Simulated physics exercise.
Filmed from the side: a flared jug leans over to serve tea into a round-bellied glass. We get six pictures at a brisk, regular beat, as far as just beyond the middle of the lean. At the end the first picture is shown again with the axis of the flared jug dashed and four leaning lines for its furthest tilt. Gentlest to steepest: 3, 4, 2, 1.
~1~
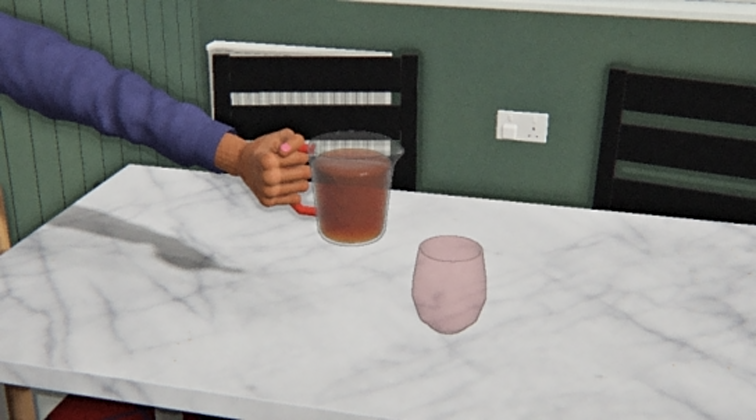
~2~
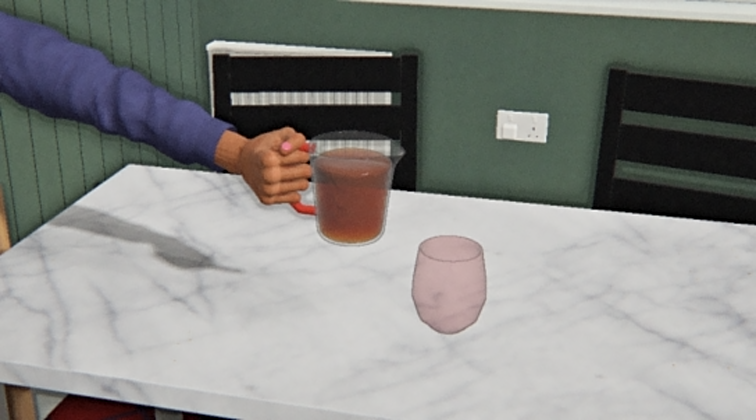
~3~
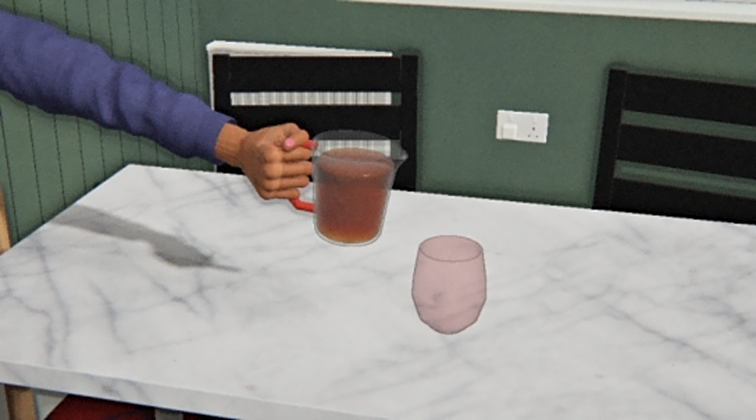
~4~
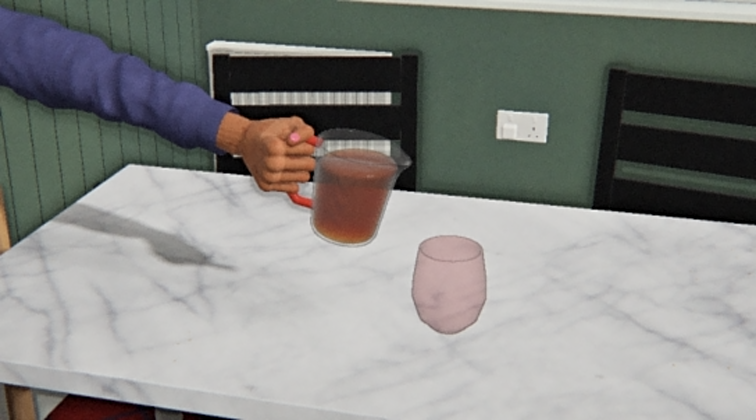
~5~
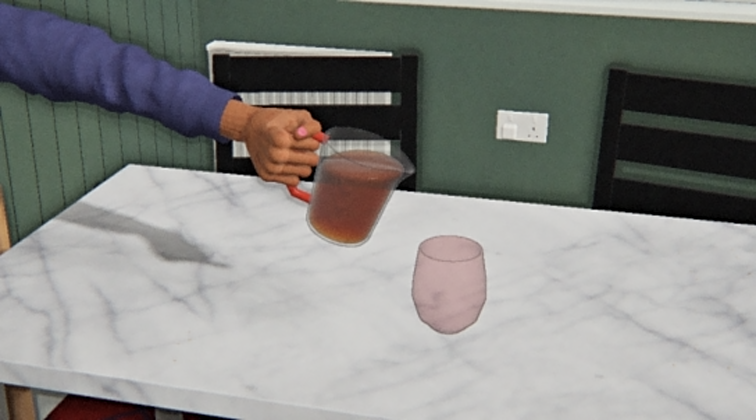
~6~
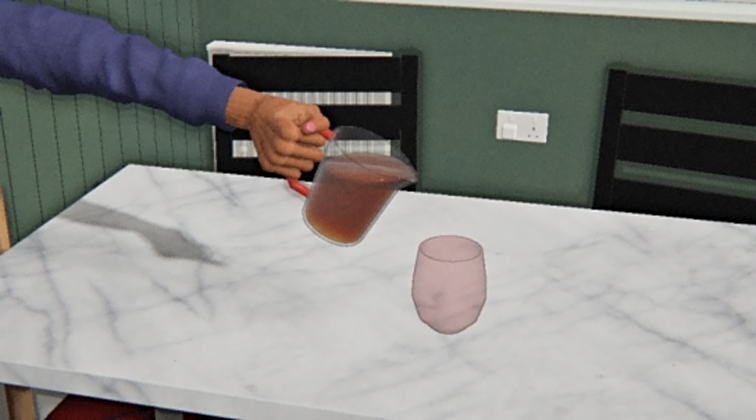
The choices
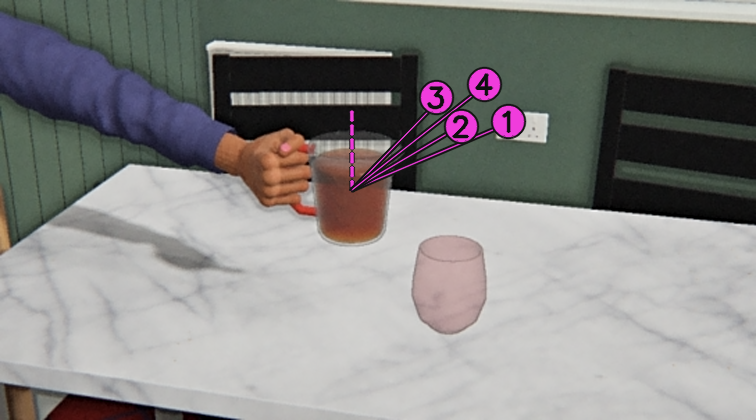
An arm in a purple sleeve reaches in from the left over a white marbled table, seen from the side and slightly above, with black chairs and a green wall behind. The hand grips the red handle of a clear jug of reddish-brown tea, left of an empty pink round-bellied glass. Upright at first, the jug gradually leans right, its tea staying inside, while the camera stays still.
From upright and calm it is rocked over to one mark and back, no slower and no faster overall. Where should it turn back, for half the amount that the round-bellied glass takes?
1 is best.
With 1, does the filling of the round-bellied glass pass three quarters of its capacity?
No, it does not.
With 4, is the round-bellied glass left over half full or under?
Under.
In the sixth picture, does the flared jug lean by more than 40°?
No, it does not.
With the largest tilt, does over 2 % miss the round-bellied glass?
No.
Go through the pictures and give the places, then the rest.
Upright, lip at (402, 152); rim of the round-bellied glass round (451, 248); nothing has left yet.
Upright, lip at (403, 153); nothing has left yet.
Tipped about 5°, lip at (406, 157); nothing has left yet.
Tipped about 11°, lip at (409, 163); nothing has left yet.
Tipped about 19°, lip at (413, 171); nothing has left yet.
Tipped about 27°, lip at (416, 180); nothing has left yet.
On the marked copy, 1 at (493, 129); 2 at (445, 134); 3 at (427, 112); 4 at (471, 95).
Choosing 1, the round-bellied glass ends with about 50 % of what it can hold.
Choosing 2, the round-bellied glass ends with about 38 % of what it can hold.
Choosing 3, the round-bellied glass ends with about 19 % of what it can hold.
Choosing 4, the round-bellied glass ends with about 28 % of what it can hold.
